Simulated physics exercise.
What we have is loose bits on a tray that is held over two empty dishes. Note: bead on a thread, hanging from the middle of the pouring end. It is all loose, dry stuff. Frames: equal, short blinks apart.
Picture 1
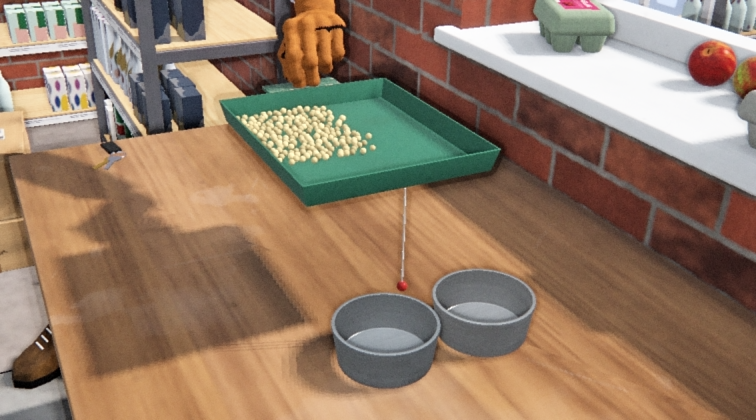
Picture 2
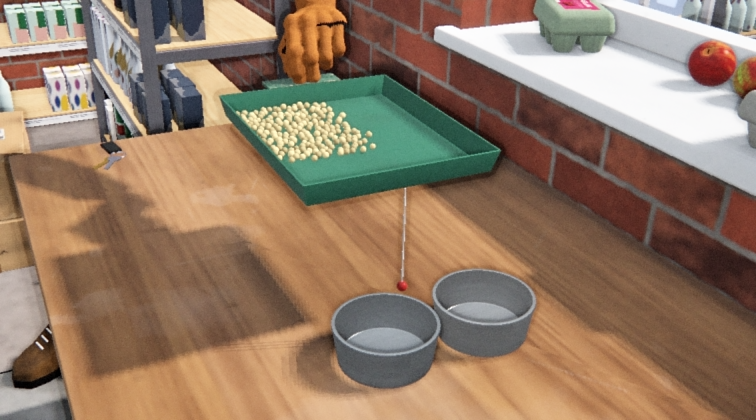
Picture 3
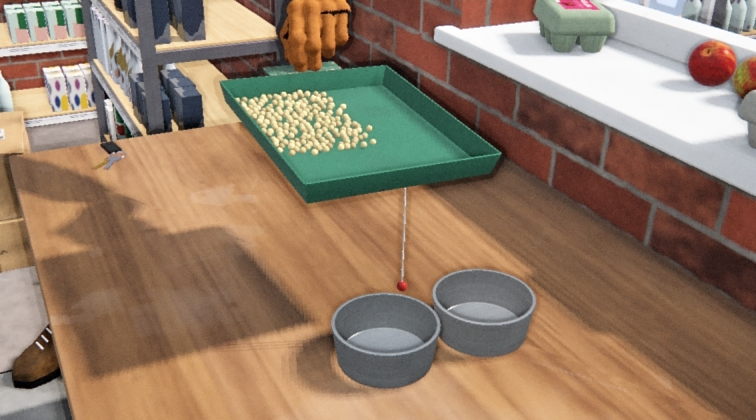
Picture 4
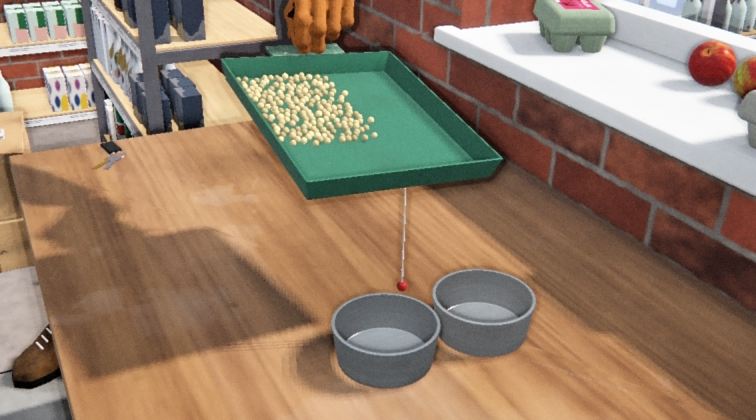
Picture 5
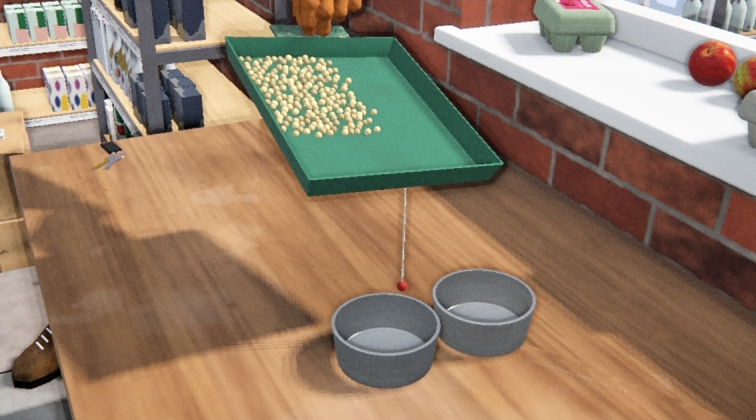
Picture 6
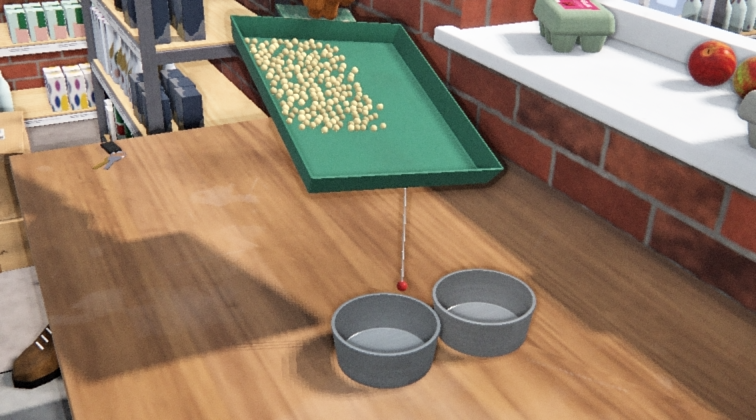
A green tray of pale soya beans starts out nearly level above two empty grey dishes on a wooden table, an orange-brown glove behind it. The glove lowers slightly, then the tray's far end rises steadily, tilting its near edge toward the dishes, and some beans begin shifting down the slope.
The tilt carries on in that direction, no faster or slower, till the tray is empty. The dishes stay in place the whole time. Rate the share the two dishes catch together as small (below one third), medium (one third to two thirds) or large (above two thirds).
Large.
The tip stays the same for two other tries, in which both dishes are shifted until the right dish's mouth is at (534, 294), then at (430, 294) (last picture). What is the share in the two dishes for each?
You'd end up with around 50 per cent and then around 20 per cent.
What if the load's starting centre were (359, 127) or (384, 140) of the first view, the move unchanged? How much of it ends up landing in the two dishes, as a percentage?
Close to 90 and close to 100 per cent.
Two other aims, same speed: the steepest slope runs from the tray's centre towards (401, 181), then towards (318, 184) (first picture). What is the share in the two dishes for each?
First heading 60 %, second heading 0 %.
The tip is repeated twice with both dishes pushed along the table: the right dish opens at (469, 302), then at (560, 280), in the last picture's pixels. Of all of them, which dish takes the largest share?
The first layout gives the one at right, the second layout gives the one at left.
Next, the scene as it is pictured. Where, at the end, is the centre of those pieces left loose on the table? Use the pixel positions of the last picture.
At about (600, 337).
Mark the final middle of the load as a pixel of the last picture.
The centre settles at about (490, 321).
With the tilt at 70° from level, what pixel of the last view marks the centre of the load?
The middle of the pieces lands at roughly (467, 193).
Soon, tray tipped steeply; about two thirds on the tray; a stray few in the right dish; a stray few outside both; about a third in the air.
A while on, tray tipped past a quarter turn; a small part on the tray; about two thirds in the right dish; a small part outside both; a small part in the air.
Towards the end, tray tipped past a quarter turn; most in the right dish; about a quarter outside both.
Finally, tray tipped past a quarter turn; none in the left dish; most in the right dish; about a quarter outside both.
